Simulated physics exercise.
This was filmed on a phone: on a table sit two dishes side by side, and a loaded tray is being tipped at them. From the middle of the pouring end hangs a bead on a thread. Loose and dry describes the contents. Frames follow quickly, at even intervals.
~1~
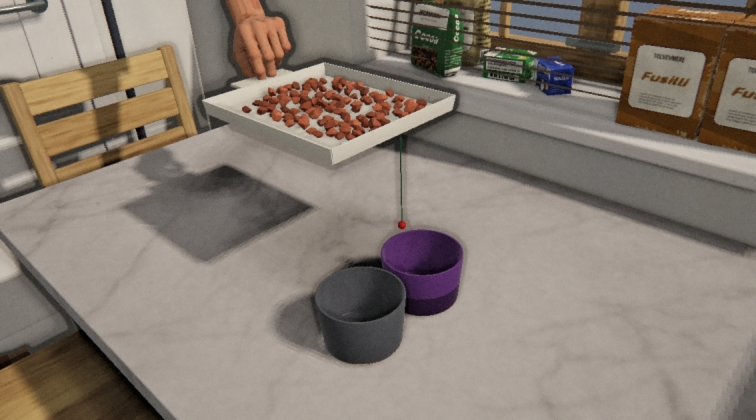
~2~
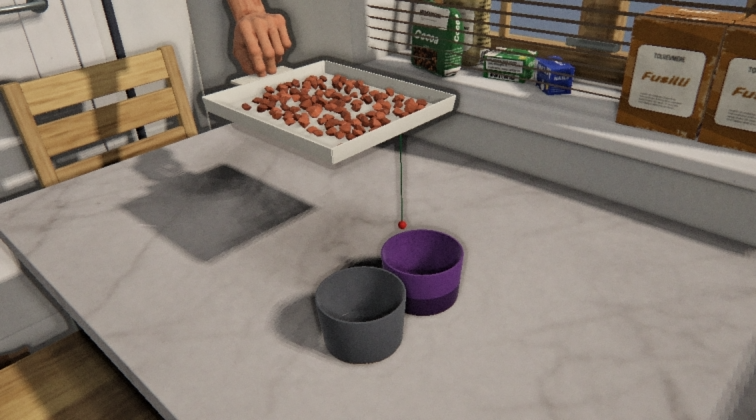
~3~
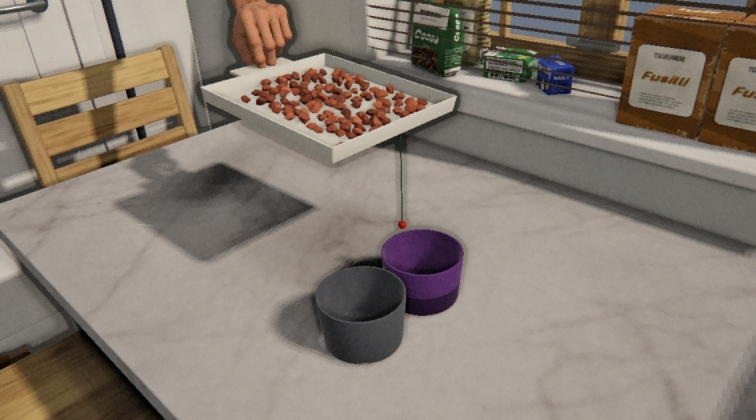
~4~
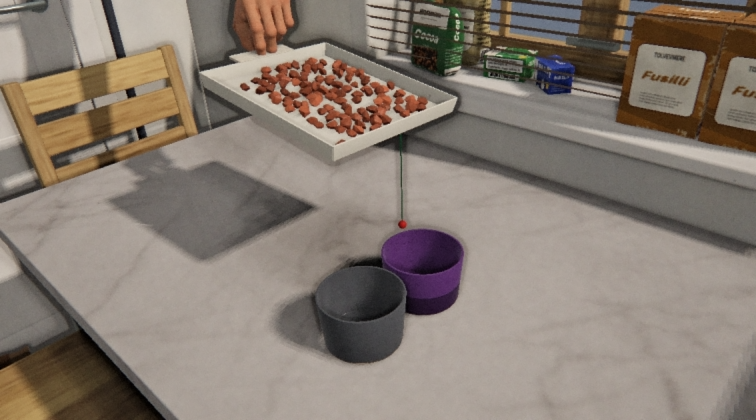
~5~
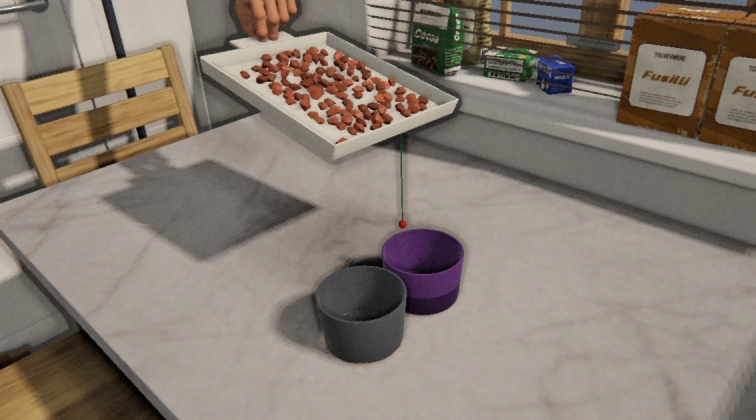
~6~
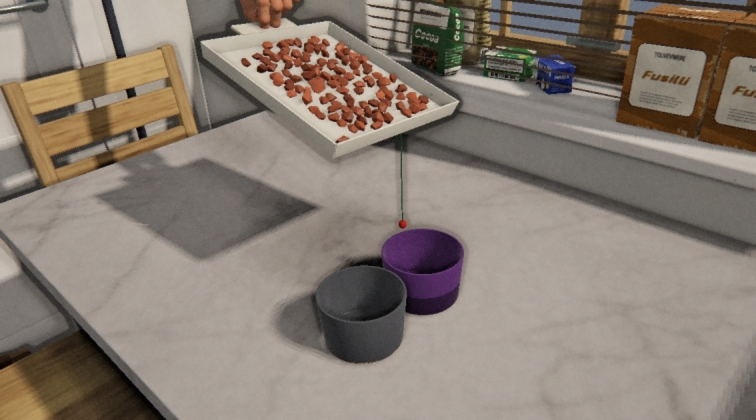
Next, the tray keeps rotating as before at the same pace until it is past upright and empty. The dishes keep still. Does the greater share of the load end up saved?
No, most likely the spill will be the greater part.
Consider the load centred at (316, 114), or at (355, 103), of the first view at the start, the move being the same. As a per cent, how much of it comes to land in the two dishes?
In order, roughly 30 % and 20 %.
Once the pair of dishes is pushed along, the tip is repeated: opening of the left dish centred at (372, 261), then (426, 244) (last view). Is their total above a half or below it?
So that's a lesser portion the first time round, a greater portion the second.
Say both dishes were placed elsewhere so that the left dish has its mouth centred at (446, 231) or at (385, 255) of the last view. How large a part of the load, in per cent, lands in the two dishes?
Trial 1 around 70 percent, trial 2 around 50 percent.
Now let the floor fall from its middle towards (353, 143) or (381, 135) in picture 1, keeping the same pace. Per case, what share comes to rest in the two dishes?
First case around 70 per cent, second case 80 per cent.
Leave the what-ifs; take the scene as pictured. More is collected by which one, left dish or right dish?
The one you want is the right of the two.
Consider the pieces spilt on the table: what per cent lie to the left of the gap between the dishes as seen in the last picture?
That's about 10 per cent of the spill.
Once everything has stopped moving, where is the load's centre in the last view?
Once it all stops, the middle lies near (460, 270).
Soon after the last picture, tray tipped steeply; nearly all on the tray; a stray few in the air.
A little later, tray tipped right over; about a third on the tray; a small part in the right dish; about a third outside both; about a quarter in the air.
Later still, tray tipped past a quarter turn; a stray few in the left dish; about a third in the right dish; about two thirds outside both.
At rest, tray tipped past a quarter turn; a stray few in the left dish; about a third in the right dish; about two thirds outside both.
